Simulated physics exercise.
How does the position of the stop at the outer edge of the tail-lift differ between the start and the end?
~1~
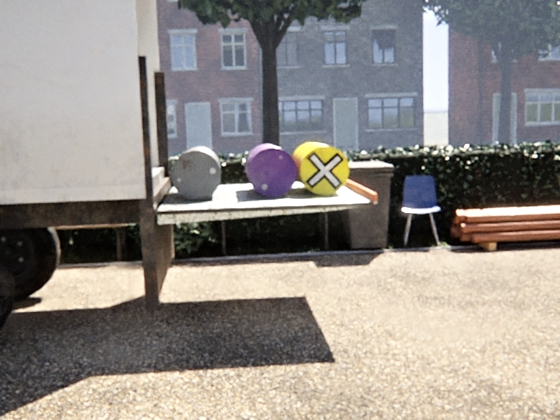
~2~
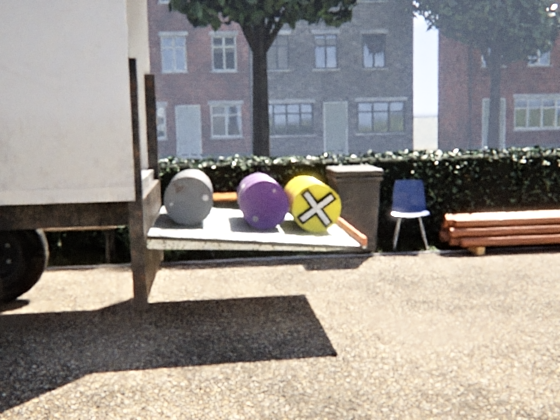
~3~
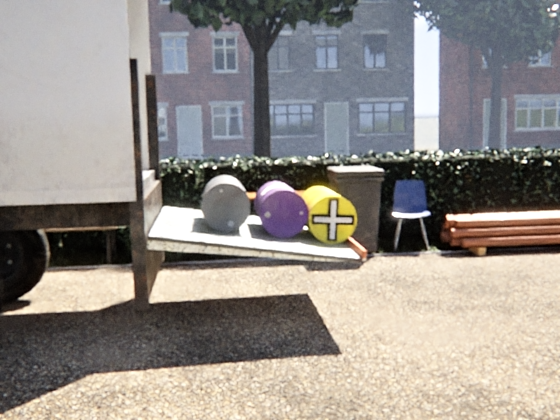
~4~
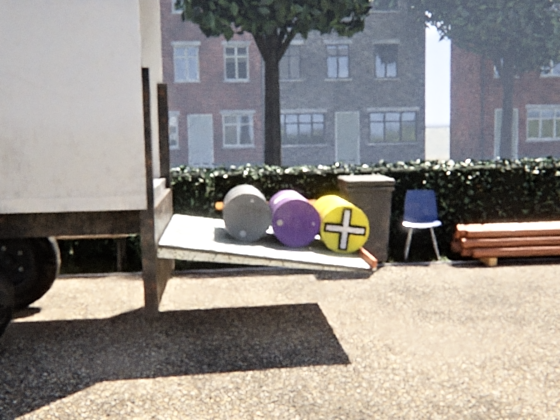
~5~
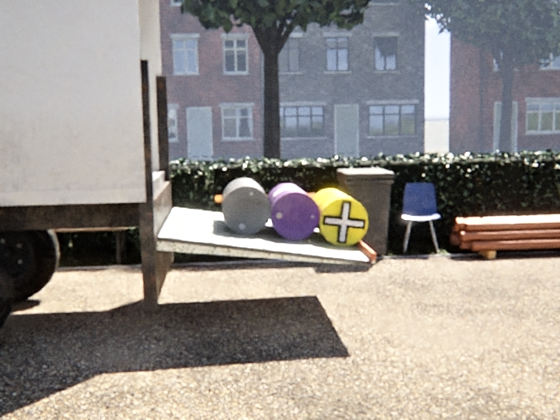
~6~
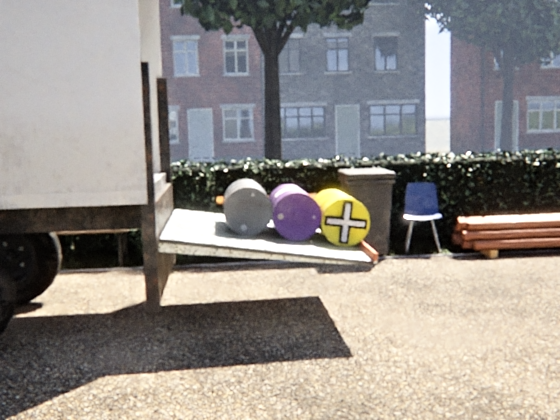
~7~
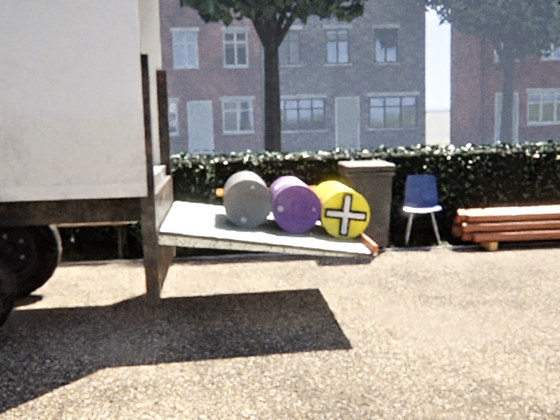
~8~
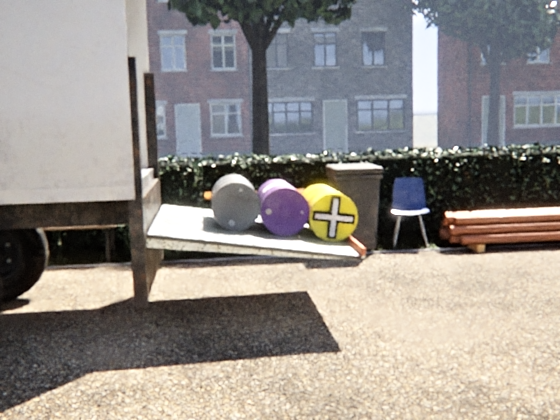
At the start the stop stands upright, but by the end it leans outwards to the right with the tilted platform.
